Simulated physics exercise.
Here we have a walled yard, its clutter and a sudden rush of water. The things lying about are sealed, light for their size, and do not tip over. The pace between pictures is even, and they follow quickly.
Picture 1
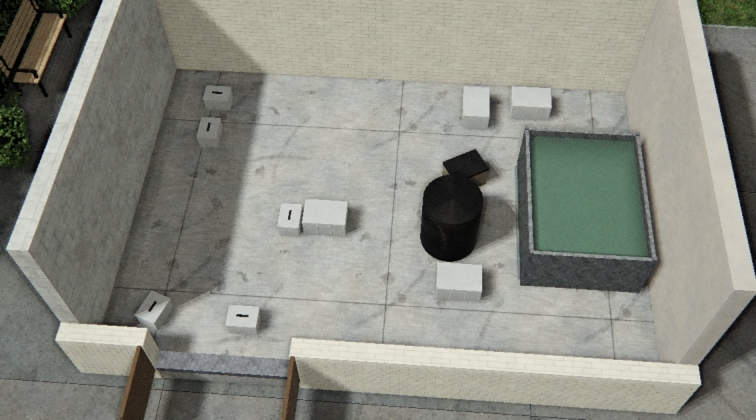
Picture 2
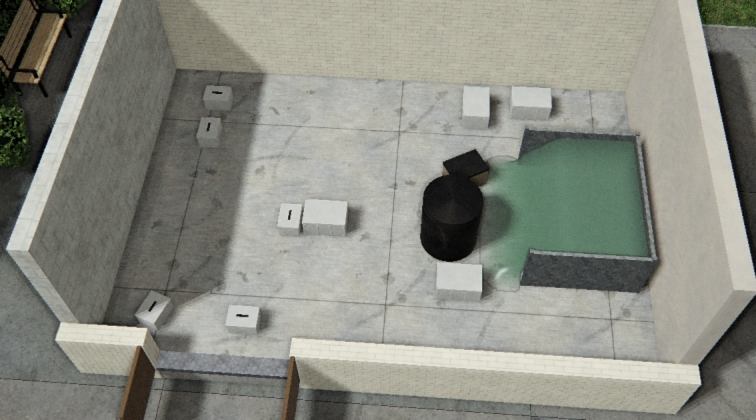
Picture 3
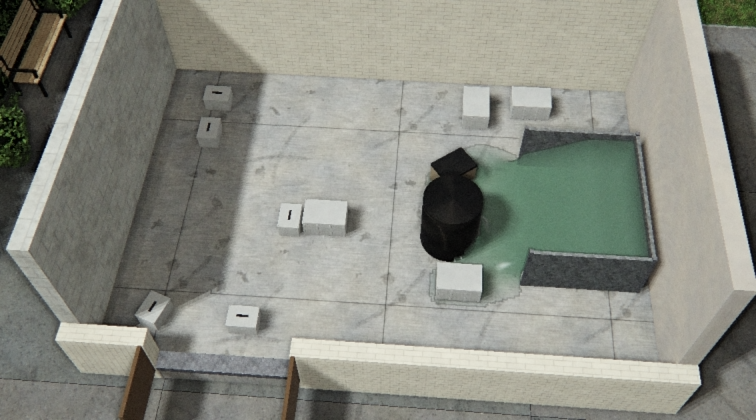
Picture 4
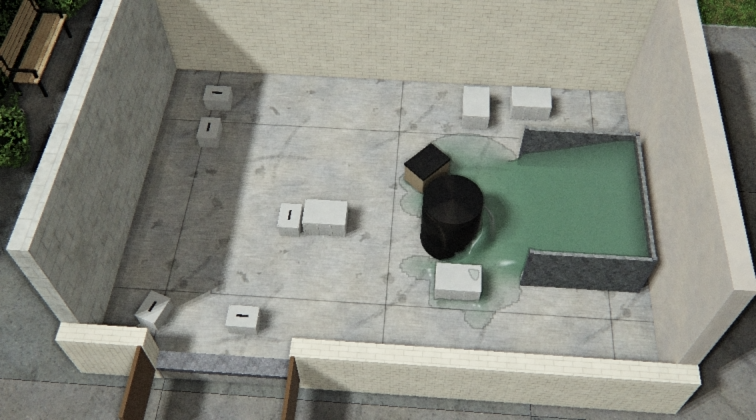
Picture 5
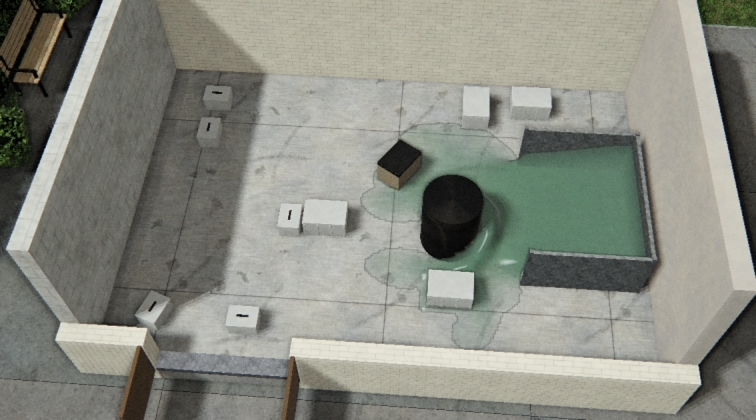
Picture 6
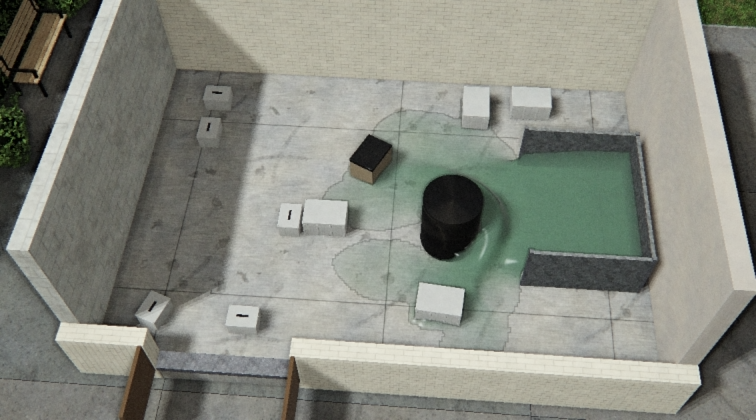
Green water bursts from a dark-walled tank on the right of a pale, walled yard, seen from high above by a camera that stays still. A black cylinder stands in its path among scattered white blocks and a black-topped brown box, with a bench outside at upper left. The water spreads left around the cylinder, pushing the box leftward, then shifting the white block below the cylinder slightly down and left.
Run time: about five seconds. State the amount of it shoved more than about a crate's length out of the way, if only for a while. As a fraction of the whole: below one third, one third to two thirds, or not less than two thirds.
Mid band.
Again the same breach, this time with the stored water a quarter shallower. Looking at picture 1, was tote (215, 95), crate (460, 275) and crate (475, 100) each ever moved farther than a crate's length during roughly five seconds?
First one cleared the mark, second one cleared the mark, third one missed the mark.
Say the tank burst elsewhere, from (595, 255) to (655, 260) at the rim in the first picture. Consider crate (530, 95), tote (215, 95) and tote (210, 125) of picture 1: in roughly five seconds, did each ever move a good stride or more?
In turn: Stayed short, stayed short, stayed short.
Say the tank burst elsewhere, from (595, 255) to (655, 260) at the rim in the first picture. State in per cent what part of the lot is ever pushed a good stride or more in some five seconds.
That works out to about 30 per cent of them.
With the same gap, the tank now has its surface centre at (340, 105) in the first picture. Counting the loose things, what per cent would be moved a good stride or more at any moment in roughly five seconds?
My answer would be about 40 in a hundred.
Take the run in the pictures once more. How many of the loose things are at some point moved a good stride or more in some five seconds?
The total here is 6.
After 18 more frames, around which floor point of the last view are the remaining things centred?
About (279, 200).
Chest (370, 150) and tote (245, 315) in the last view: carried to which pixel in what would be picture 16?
Roughly (178, 95) and (203, 315).
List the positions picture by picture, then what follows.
In the first frame, a chest at (466, 165), on the bottom; a crate at (460, 276) rests on the ground; 0 of 10 have shifted.
In the second frame, a chest at (466, 165) rests on the ground; a crate at (460, 276), on the bottom; 0 of 10 have shifted.
In the third frame, a chest at (454, 164) rests on the ground, close to its start; a crate at (460, 276), on the bottom; 1 of 10 have shifted.
In the fourth frame, a chest at (427, 161) rests on the ground, a stride from its start; a crate at (459, 277), on the bottom; 1 of 10 have shifted.
In the fifth frame, a chest at (399, 157), on the bottom, a stride from its start; a crate at (451, 284), on the bottom, close to its start; 2 of 10 have shifted.
In the sixth frame, a chest at (371, 152), on the bottom, a stride from its start; a crate at (440, 299), on the bottom, a stride from its start; 2 of 10 have shifted.
A moment on, 2 of 10 are well off their spots; 0 afloat.
Next, 5 of 10 are well off their spots; 2 afloat.
Later, 4 of 10 are well off their spots; 4 afloat.
In the end, 5 of 10 are well off their spots, and 6 have been at some point; 6 afloat.
